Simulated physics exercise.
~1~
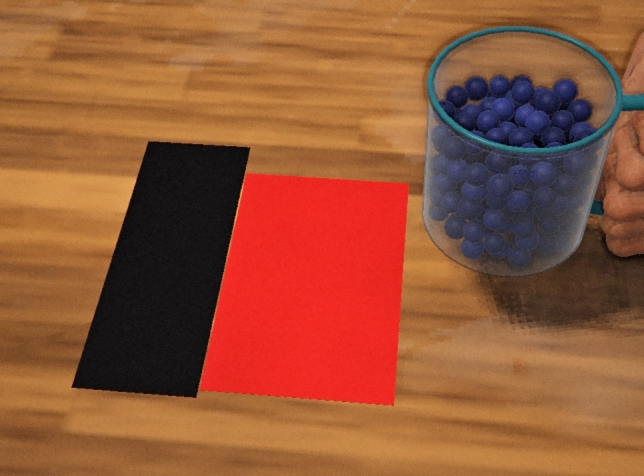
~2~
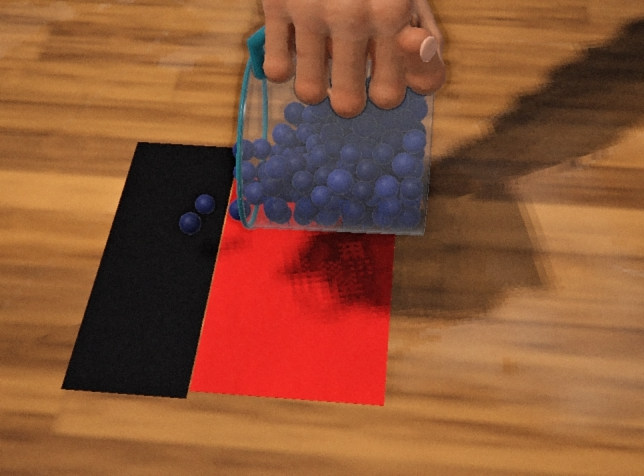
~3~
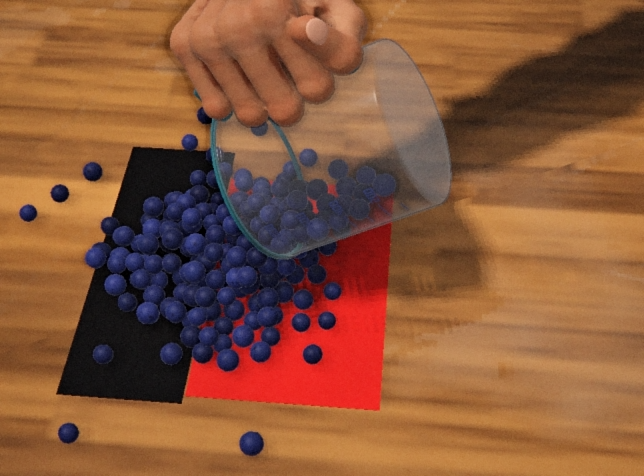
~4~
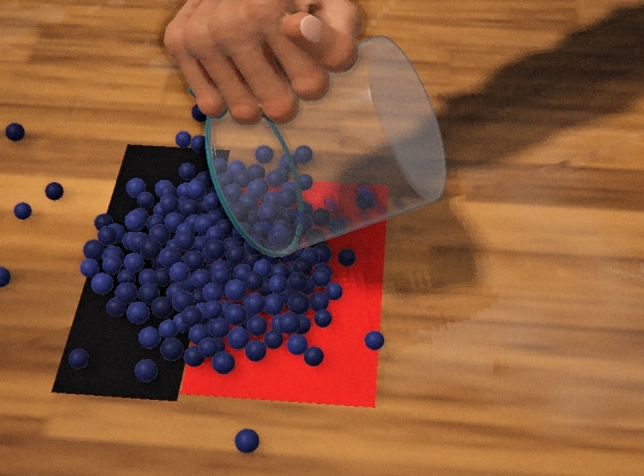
Hand tipping a clear jug of blueberries over black and red mats, spilling them into a heap across both and scattering some onto the table.
